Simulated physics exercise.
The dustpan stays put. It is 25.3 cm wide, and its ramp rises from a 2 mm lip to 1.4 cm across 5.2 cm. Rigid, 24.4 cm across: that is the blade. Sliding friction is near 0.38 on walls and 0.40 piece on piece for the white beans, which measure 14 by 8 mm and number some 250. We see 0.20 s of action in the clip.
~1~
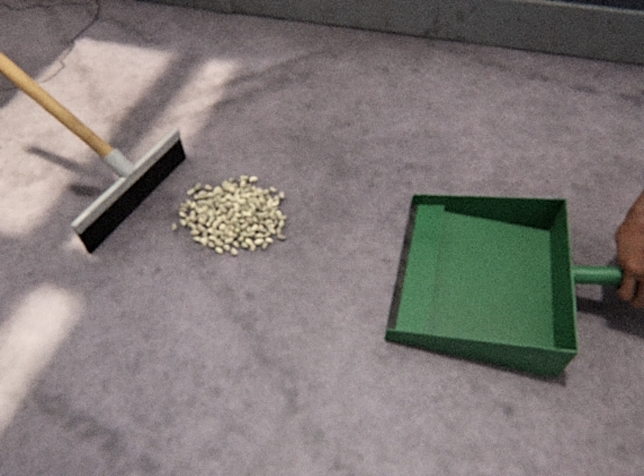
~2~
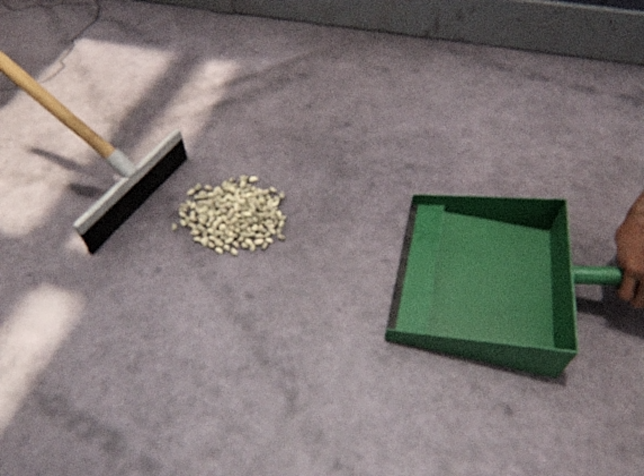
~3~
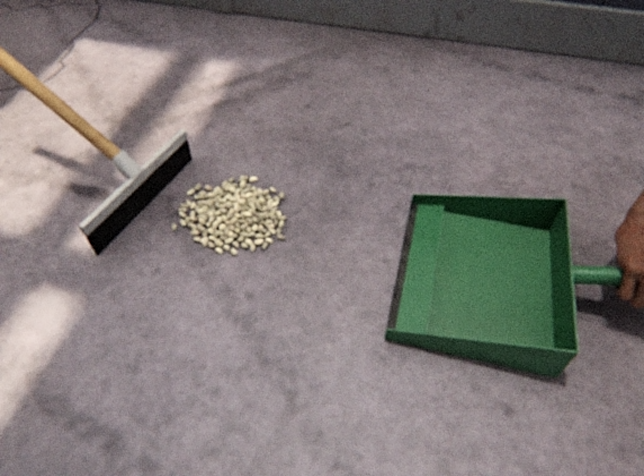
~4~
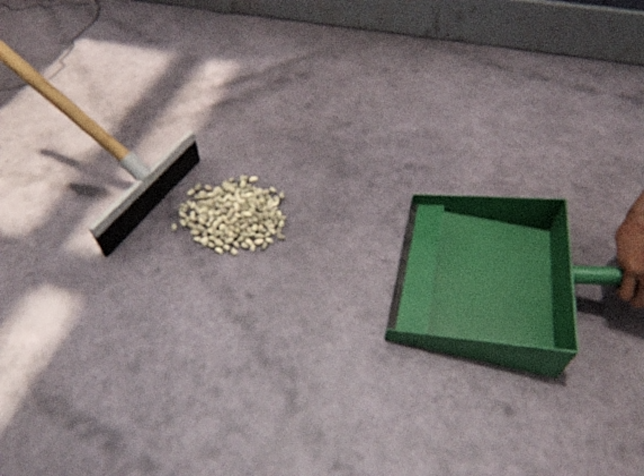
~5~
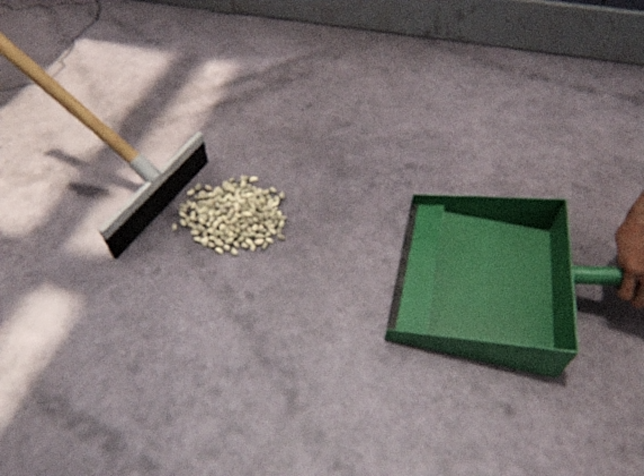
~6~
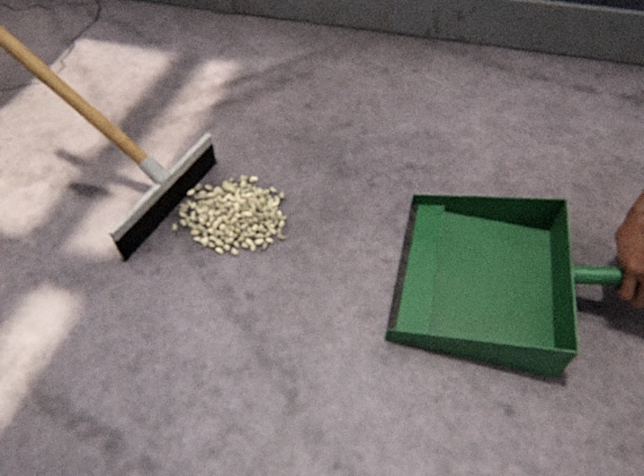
A hand holding a green dustpan still on a grey floor as a broom slides slowly right toward a pile of pale pellets.
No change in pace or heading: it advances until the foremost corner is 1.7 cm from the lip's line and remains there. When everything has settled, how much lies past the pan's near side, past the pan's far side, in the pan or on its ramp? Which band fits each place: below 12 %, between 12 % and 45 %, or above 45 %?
Outcome: Past the pan's near side: A small minority. Past the pan's far side: A small minority. In the pan or on its ramp: A sizeable minority.
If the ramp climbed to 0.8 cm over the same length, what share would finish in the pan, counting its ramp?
25 %.
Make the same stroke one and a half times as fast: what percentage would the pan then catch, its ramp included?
Near 25 %.
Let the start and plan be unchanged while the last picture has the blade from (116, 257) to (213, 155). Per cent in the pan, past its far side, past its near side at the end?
Split: Pan = 25, far = 5, near = 20.
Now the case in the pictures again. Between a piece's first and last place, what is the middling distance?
Roughly 26 cm.
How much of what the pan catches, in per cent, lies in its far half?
Something like 90 per cent of the catch.
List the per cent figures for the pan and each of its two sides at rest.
In per cent - near side 5, far side 5, pan 25.
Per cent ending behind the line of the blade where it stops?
About 5 per cent.
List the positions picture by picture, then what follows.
In the first picture, blade from (78, 229) to (177, 135), moved 0.0 cm, 0 of the pieces shifted so far; middle of the pieces at (236, 213); pan at (488, 283).
In the second picture, blade from (80, 230) to (179, 136), moved 0.3 cm, 0 of the pieces shifted so far; middle of the pieces at (236, 213).
In the third picture, blade from (86, 231) to (184, 136), moved 1.2 cm, 0 of the pieces shifted so far; middle of the pieces at (236, 213).
In the fourth picture, blade from (95, 233) to (192, 138), moved 2.7 cm, 0 of the pieces shifted so far; middle of the pieces at (236, 213).
In the fifth picture, blade from (105, 234) to (200, 139), moved 4.2 cm, 0 of the pieces shifted so far; middle of the pieces at (237, 213).
In the sixth picture, blade from (115, 236) to (209, 140), moved 5.8 cm, 0 of the pieces shifted so far; middle of the pieces at (237, 213); pan at (488, 283).
Then, 0.43 s after the last picture, middle of the blade 22 cm from the lip; 0 % over the lip, far side 5 %, near side 0 %.
Then, 0.71 s after the last picture, middle of the blade 11 cm from the lip; 0 % over the lip, far side 5 %, near side 0 %.
Then, 1.09 s after the last picture, middle of the blade 4 cm from the lip; 25 % over the lip, far side 5 %, near side 5 %.
In the end, near side 5 %, far side 5 %, pan 25 %, in front of the lip or behind the blade 65 %.
